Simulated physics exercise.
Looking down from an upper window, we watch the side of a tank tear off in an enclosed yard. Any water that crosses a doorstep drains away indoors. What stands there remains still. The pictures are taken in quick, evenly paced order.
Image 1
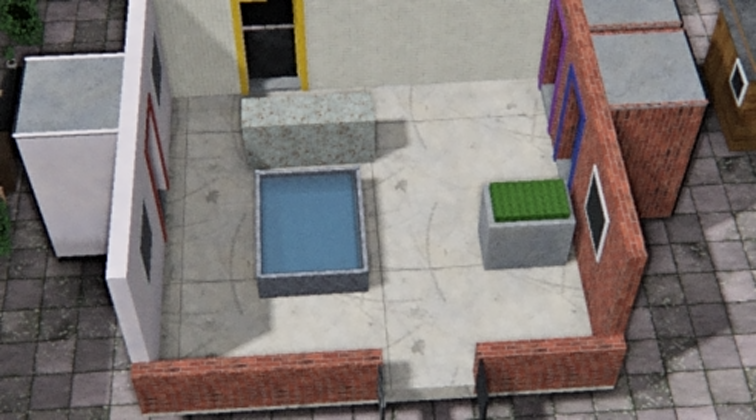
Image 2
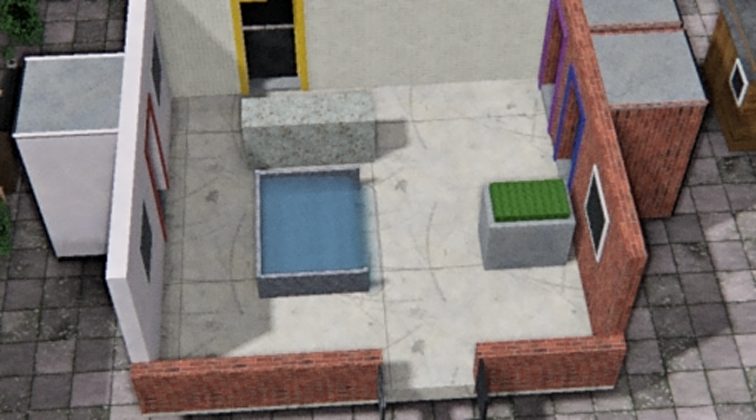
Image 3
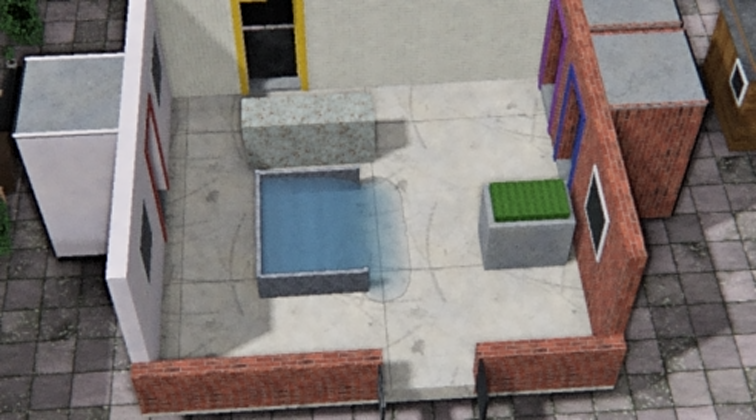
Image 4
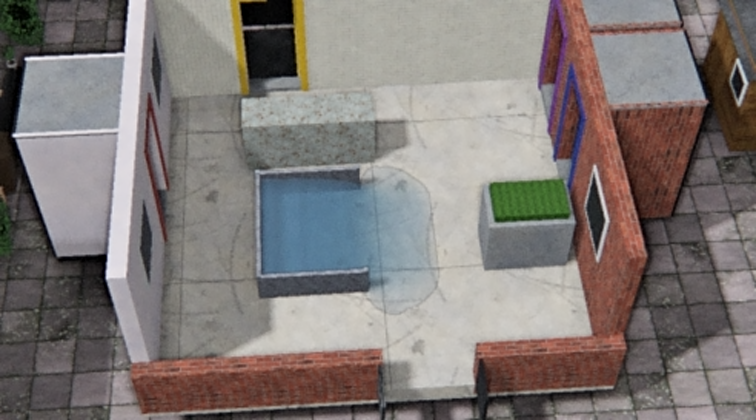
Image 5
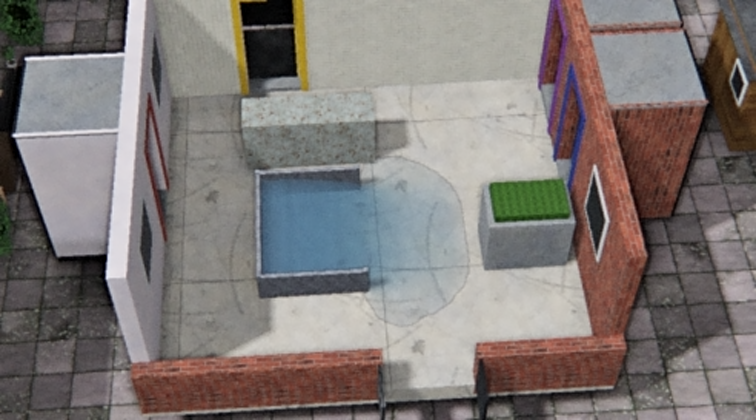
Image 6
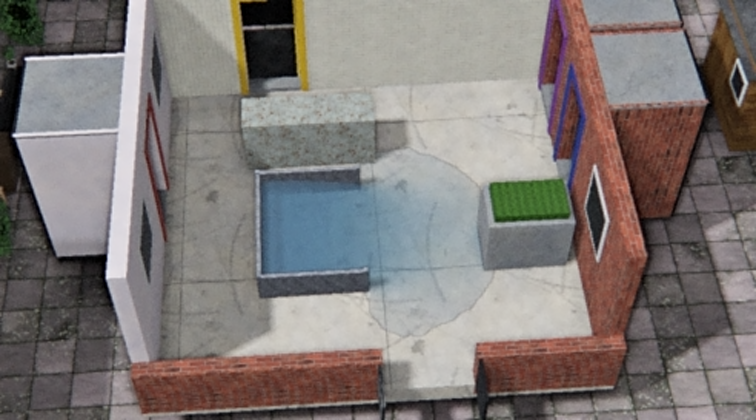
In this clip, seen from above, the right side of a rectangular tank of blue water opens in a walled yard, and water pours out rightward, spreading across the pale floor in a widening rounded sheet to the grass-topped block.
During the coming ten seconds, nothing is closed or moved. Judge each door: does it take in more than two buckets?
My call: The red door keeps it to two or fewer, the blue door takes in more, the yellow door keeps it to two or fewer, the purple door keeps it to two or fewer.
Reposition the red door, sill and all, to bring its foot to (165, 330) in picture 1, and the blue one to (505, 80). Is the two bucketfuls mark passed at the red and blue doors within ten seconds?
Looking at it, I'd say the red one is safe and the blue one breaks the limit.
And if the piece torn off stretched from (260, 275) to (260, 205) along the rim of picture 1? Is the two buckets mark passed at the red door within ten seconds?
Red door lets more in.
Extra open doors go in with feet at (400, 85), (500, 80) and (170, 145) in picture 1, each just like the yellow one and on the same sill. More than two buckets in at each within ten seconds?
Note: Door one undershoots; door two overshoots; door three undershoots.
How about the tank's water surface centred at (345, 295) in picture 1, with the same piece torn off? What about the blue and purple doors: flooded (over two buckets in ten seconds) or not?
Looking at it, blue door comes in under and purple door comes in under.
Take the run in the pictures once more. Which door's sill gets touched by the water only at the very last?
It's the red one.
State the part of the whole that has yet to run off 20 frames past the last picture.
I'd say roughly 94 percent.
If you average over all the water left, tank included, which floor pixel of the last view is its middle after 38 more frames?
That puts it at around (436, 211).
A moment on, water covers 30 % of the floor; the red door not reached, the blue door wet at the sill, nothing in, the yellow door not reached, the purple door not reached.
Next, water covers 40 % of the floor; the red door not reached, the blue door over two buckets in, the yellow door not reached, the purple door wet at the sill, nothing in.
Then, water covers 45 % of the floor; the red door not reached, the blue door over two buckets in, the yellow door not reached, the purple door wet at the sill, nothing in.
Later, water covers 65 % of the floor; the red door not reached, the blue door far over two buckets in, the yellow door wet at the sill, nothing in, the purple door wet at the sill, nothing in.
In the end, water covers 95 % of the floor; the red door wet at the sill, nothing in, the blue door far over two buckets in, the yellow door wet at the sill, nothing in, the purple door wet at the sill, nothing in.
